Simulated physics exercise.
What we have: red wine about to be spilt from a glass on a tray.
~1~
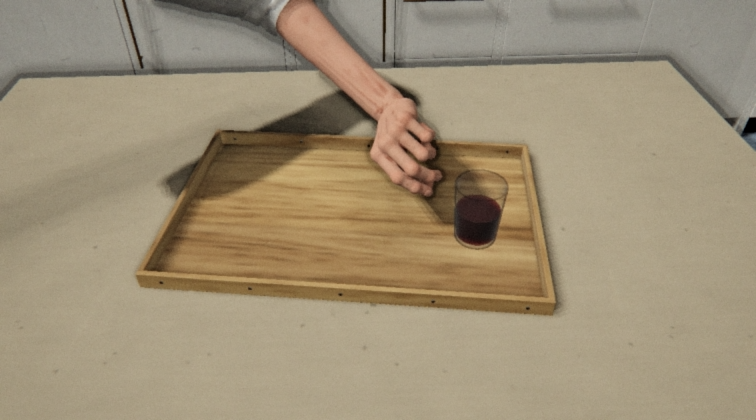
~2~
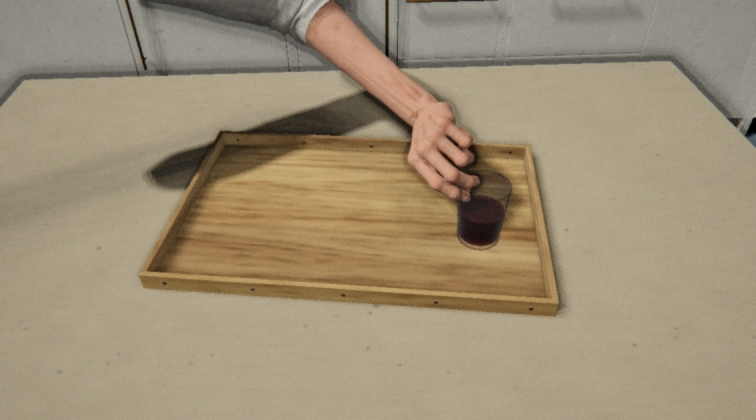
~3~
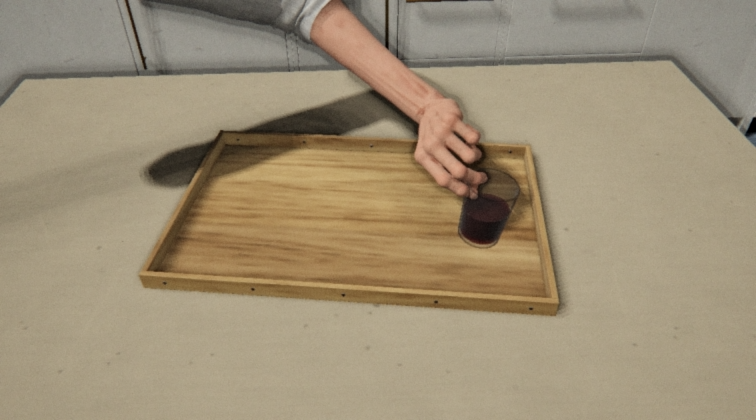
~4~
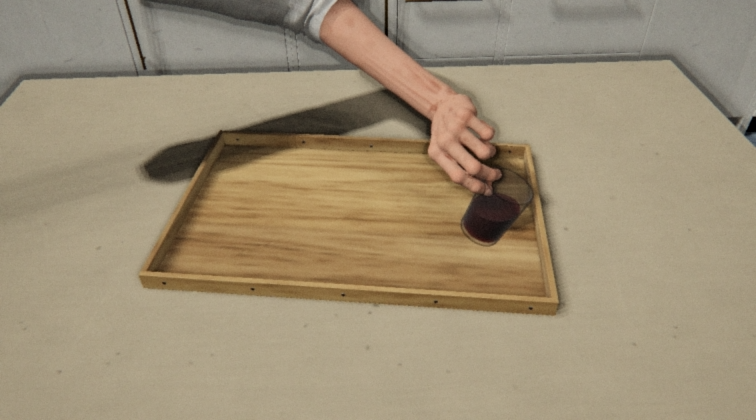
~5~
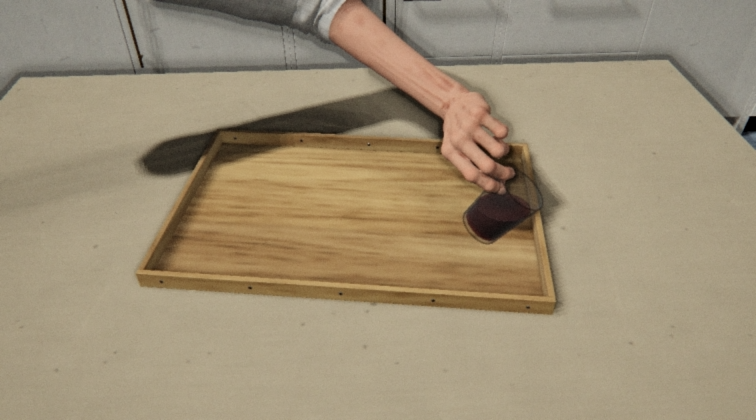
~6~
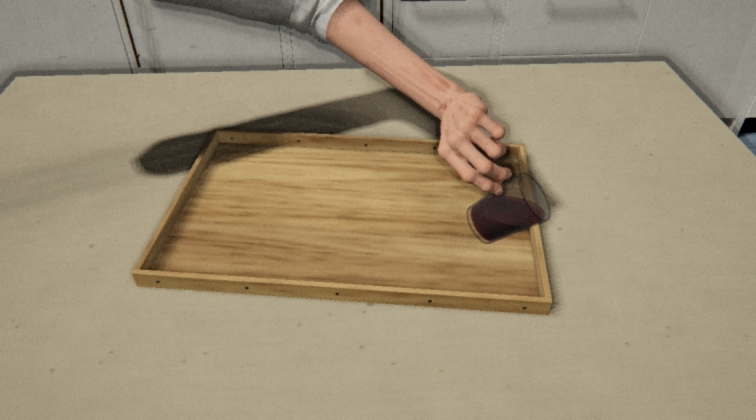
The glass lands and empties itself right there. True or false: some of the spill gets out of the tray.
True, some gets out.
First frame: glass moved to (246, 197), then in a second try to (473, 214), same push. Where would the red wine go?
First it is held by the rim, then it escapes from the tray.
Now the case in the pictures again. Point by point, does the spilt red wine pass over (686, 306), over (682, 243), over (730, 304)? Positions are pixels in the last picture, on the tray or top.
Spot one - touched at some point; spot two - touched at some point; spot three - touched at some point.
Next, the glass lies across the rim; the puddle covers about as much as a plate; the table is getting wet.
After that, the puddle covers about as much as a tray; the table is getting wet.
Finally, the puddle covers about as much as a tray; the table is getting wet.
